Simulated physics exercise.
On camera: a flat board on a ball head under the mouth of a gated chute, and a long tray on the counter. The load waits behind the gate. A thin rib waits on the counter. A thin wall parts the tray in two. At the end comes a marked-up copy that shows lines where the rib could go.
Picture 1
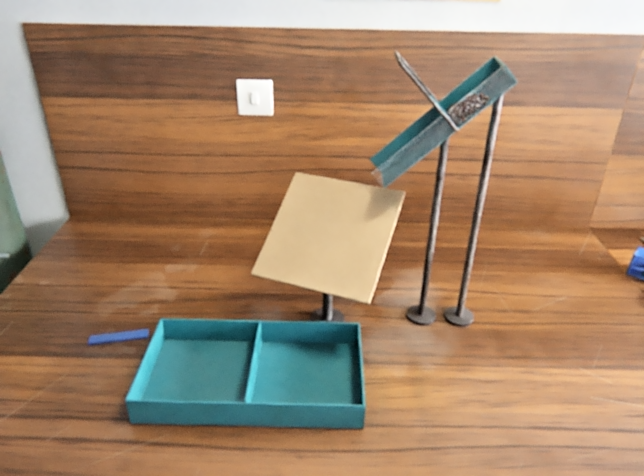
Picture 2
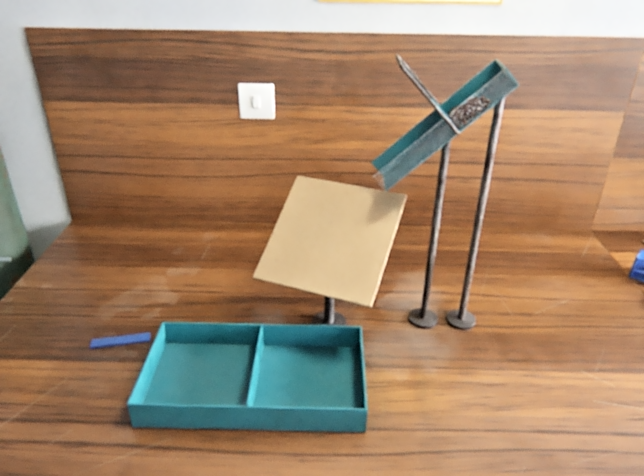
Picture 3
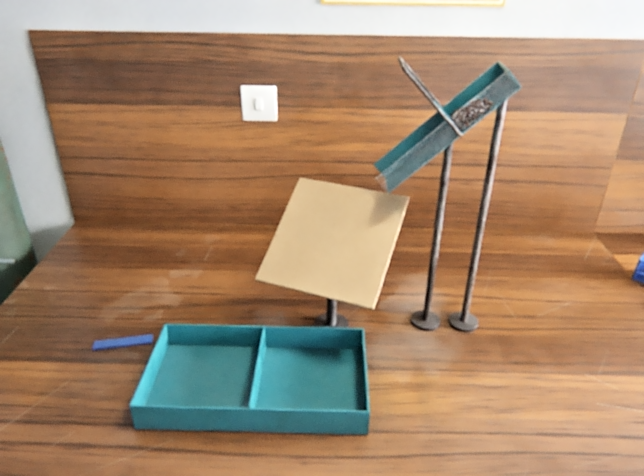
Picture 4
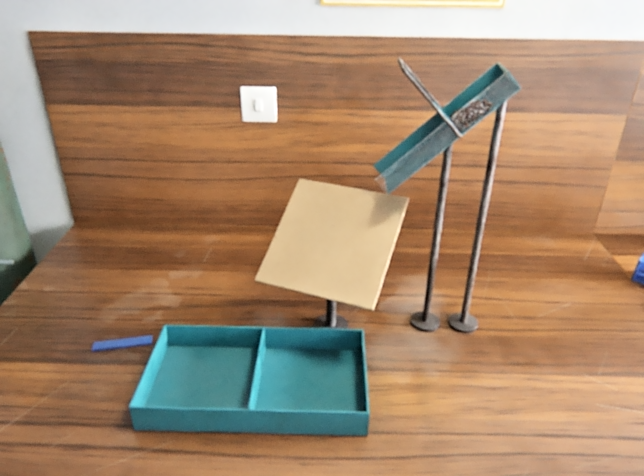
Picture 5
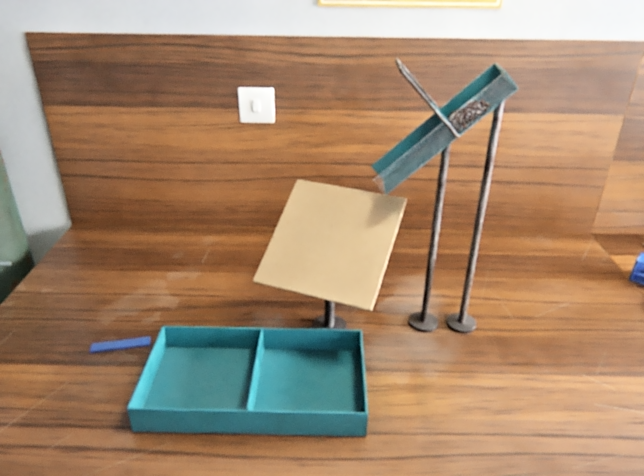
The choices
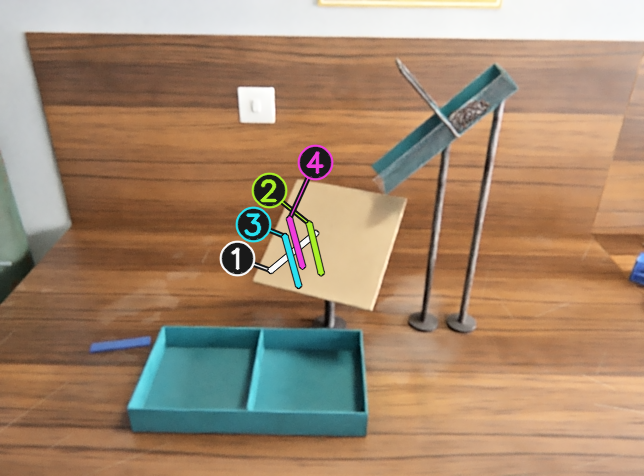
On a wood-grained counter, a teal chute on two dark posts slants down to the left, dark bits behind its gate, above a tilted tan board and a two-part teal tray, with a blue strip lying at left. The view shifts very slightly, while the objects stay still and the gate remains shut.
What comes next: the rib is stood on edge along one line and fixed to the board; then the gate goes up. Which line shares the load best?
Go for 1.
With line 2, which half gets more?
The right half.
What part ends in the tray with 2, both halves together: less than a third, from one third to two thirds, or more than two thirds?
It is more than two thirds.
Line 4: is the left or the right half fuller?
Right.
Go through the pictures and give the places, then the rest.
The first frame shows load behind the gate near (463, 111), allspice berries; lip of the chute near (383, 180), sloping fairly steeply.
The second frame shows middle of the board near (331, 235), tilted fairly steeply; middle of its low edge near (309, 291); of its high edge near (350, 185).
The third frame shows front corners of the tray near (130, 406) and (369, 411); front end of its middle wall near (249, 409); gate still shut near (440, 109).
The fourth frame shows middle of the load near (466, 118); lip near (387, 186).
The fifth frame shows middle of the load near (464, 118); lip near (384, 187).
On the marked copy, line 1 from (315, 233) to (270, 270); line 2 from (309, 223) to (321, 272); line 3 from (284, 236) to (298, 285); line 4 from (289, 218) to (302, 266).
For line 1, of what is caught, close to half in the left half, close to half in the right.
For line 2, of what is caught, only a few in the left half, all but a few in the right.
For line 3, of what is caught, a small share in the left half, all but a few in the right.
For line 4, of what is caught, a small share in the left half, the bulk in the right.
